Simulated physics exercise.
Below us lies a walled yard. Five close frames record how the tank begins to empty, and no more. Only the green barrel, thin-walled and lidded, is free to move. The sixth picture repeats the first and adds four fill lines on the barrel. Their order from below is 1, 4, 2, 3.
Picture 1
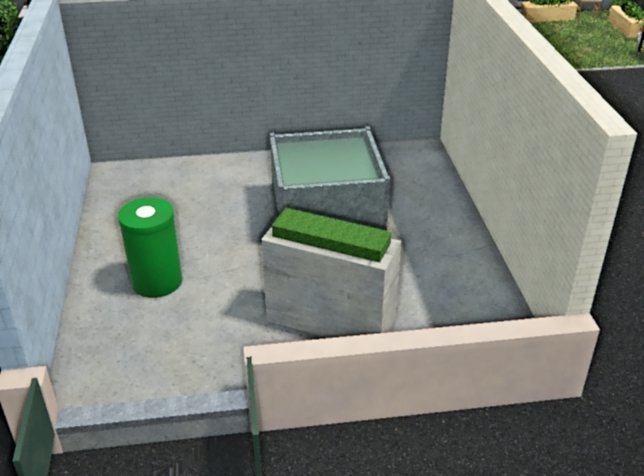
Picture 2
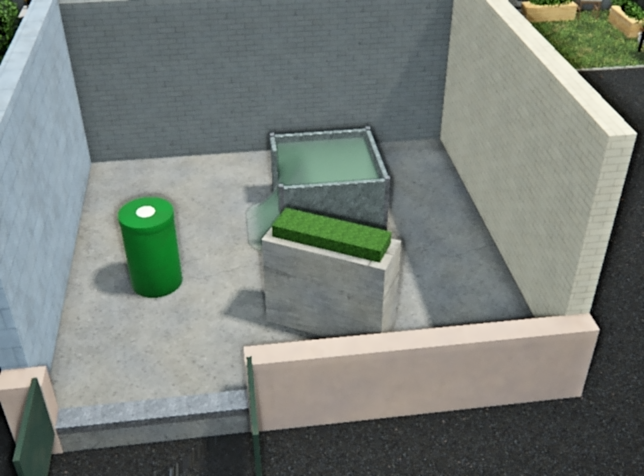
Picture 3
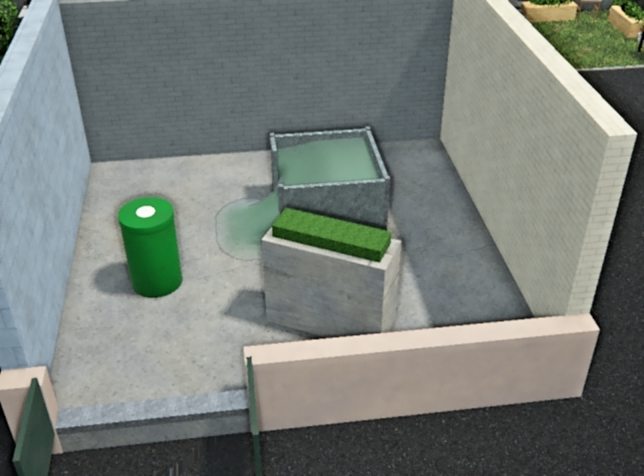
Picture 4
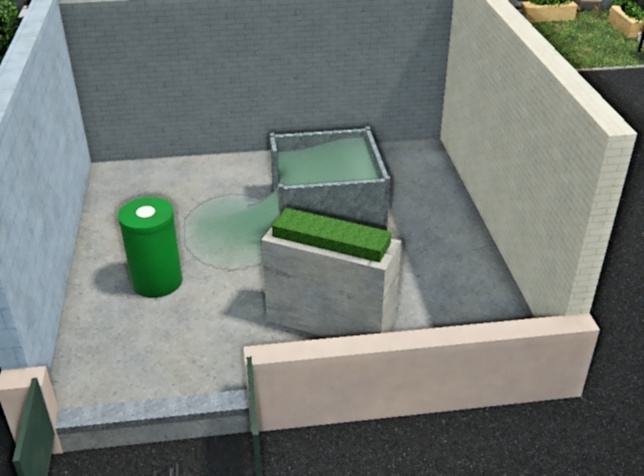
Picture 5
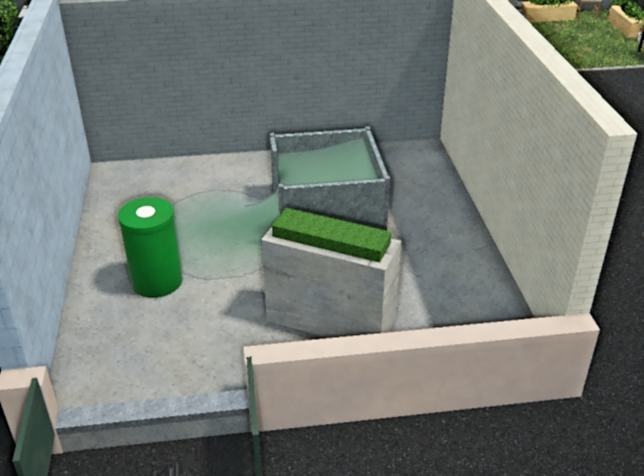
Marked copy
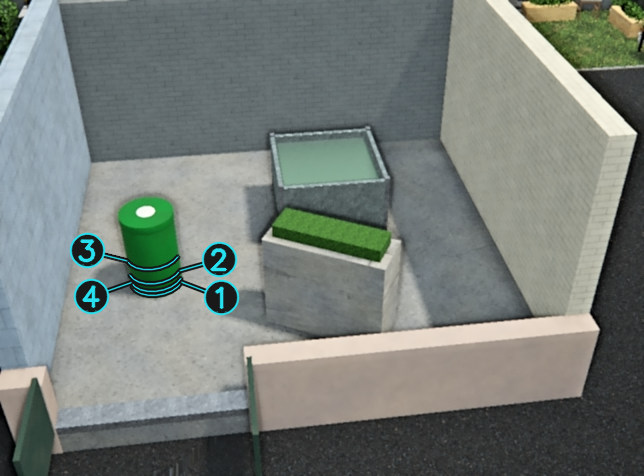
Greenish water emerges from behind a pale block topped with green and spreads leftward in a thin, rounded sheet across the grey ground, nearing a green barrel. The barrel, with a white spot on its lid, stands still at left, while an open-topped grey tank of greenish water sits behind the block. The steady view looks down into a walled yard with an open gate at the front.
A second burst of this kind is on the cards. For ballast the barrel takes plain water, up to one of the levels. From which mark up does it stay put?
The answer is line 3.
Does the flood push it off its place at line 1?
Yes, that goes wrong.
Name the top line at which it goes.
It is 2.
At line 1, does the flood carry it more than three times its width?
Yes, clearly.
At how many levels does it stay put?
One of the four.
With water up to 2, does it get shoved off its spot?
Yes.
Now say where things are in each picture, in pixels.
In the first frame, lid of the green barrel at (146, 212); tank full, its middle at (327, 162); open gate at (147, 360).
In the second frame, water covers 2 % of the ground, mostly out of sight from here.
In the third frame, 4 % of the ground wet, in view closest to the barrel at (229, 246).
In the fourth frame, 7 % of the ground wet, in view closest to the barrel at (202, 251).
In the fifth frame, lid of the green barrel at (146, 212); 11 % of the ground wet, in view closest to the barrel at (175, 261).
On the marked copy, 1 at (156, 295); 2 at (154, 283); 3 at (151, 269); 4 at (155, 291); from the bottom up 1, 4, 2, 3.
Choosing 1, it is washed out through the gate.
Choosing 2, it is pushed about its own width away.
Choosing 3, it does not move.
Choosing 4, it is washed out through the gate.
